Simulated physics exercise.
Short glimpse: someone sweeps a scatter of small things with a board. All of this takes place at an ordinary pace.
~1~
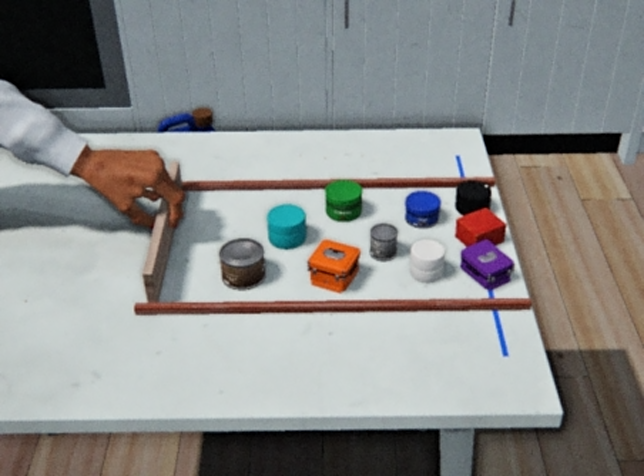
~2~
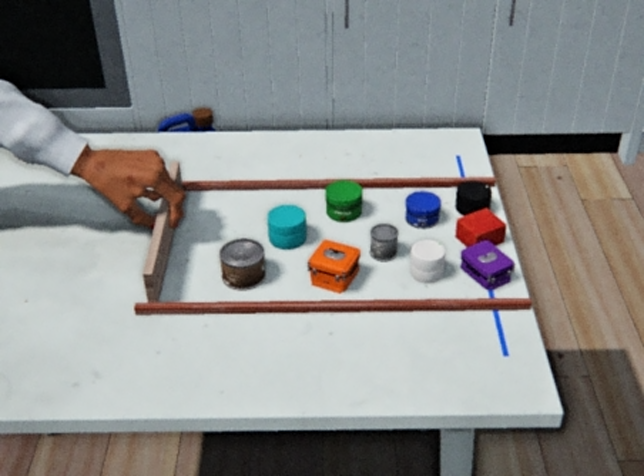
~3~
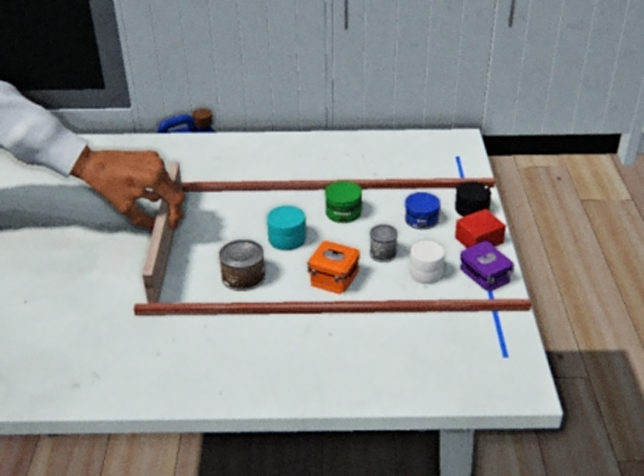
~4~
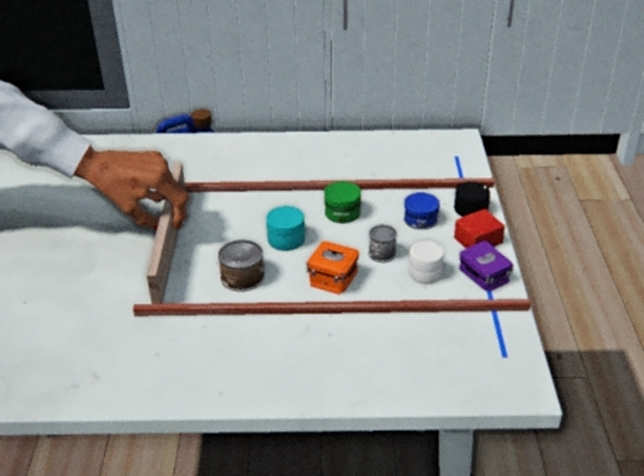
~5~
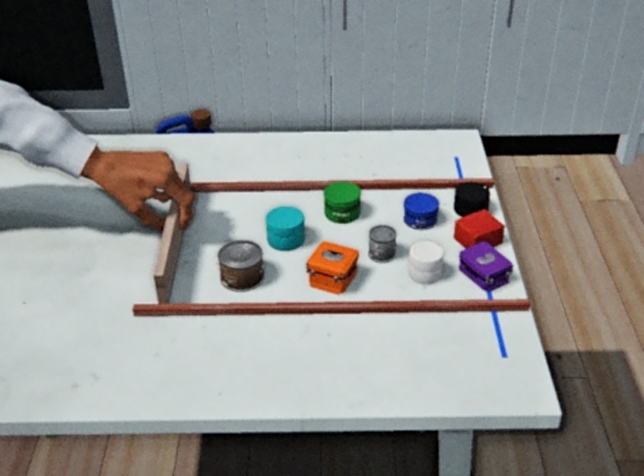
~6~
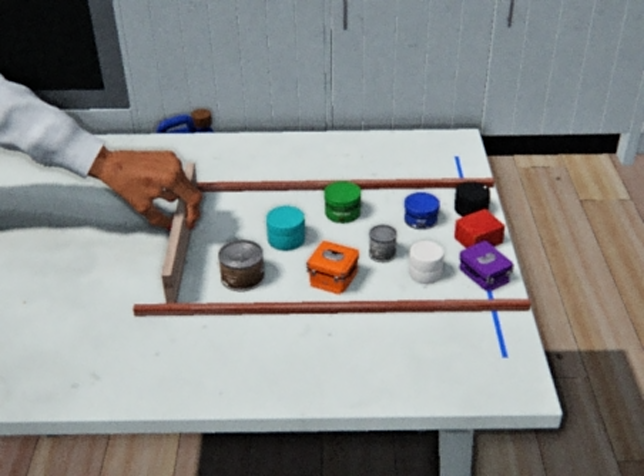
A hand in a white sleeve grips an upright wooden board at the left of a white table, seen from above at an angle in a wood-floored room. Between two reddish-brown rails sit brown, teal, green, orange, grey, white and blue containers, with black, red and purple ones near a blue line at right. The hand slides the board slightly rightward, while the containers and camera stay still.
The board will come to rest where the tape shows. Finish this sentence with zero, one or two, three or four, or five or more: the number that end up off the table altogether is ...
The number that end up off the table altogether is five or more.
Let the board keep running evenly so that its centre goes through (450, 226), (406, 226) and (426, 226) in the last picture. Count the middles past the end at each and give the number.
Going through the three places, I get 3, 1 and 2.
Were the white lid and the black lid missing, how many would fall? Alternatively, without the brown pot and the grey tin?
The first removal gives 4, the second gives 5.
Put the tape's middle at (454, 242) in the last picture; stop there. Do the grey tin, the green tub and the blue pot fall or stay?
First the grey tin, which stays on top, then the green tub, which stays on top, and the blue pot, which stays on top.
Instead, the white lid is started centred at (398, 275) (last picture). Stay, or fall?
From that start the object does not stay.
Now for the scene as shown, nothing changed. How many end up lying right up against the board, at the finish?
It adds up to 4.
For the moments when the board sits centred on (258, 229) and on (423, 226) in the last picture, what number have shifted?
Moved so far: 1, then 10.
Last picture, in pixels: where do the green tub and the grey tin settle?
Around (489, 200), then around (495, 244).
A little later, none off yet; black lid at rest near (472, 200); red block at rest near (479, 232); purple case at rest near (485, 267).
Next, none off yet; black lid at rest near (472, 200); red block at rest near (479, 232); purple case shifted about its own width near (518, 266).
When it is over, the number that fall off is five or more; down, orange case, white lid, blue pot, purple case, red block and black lid.
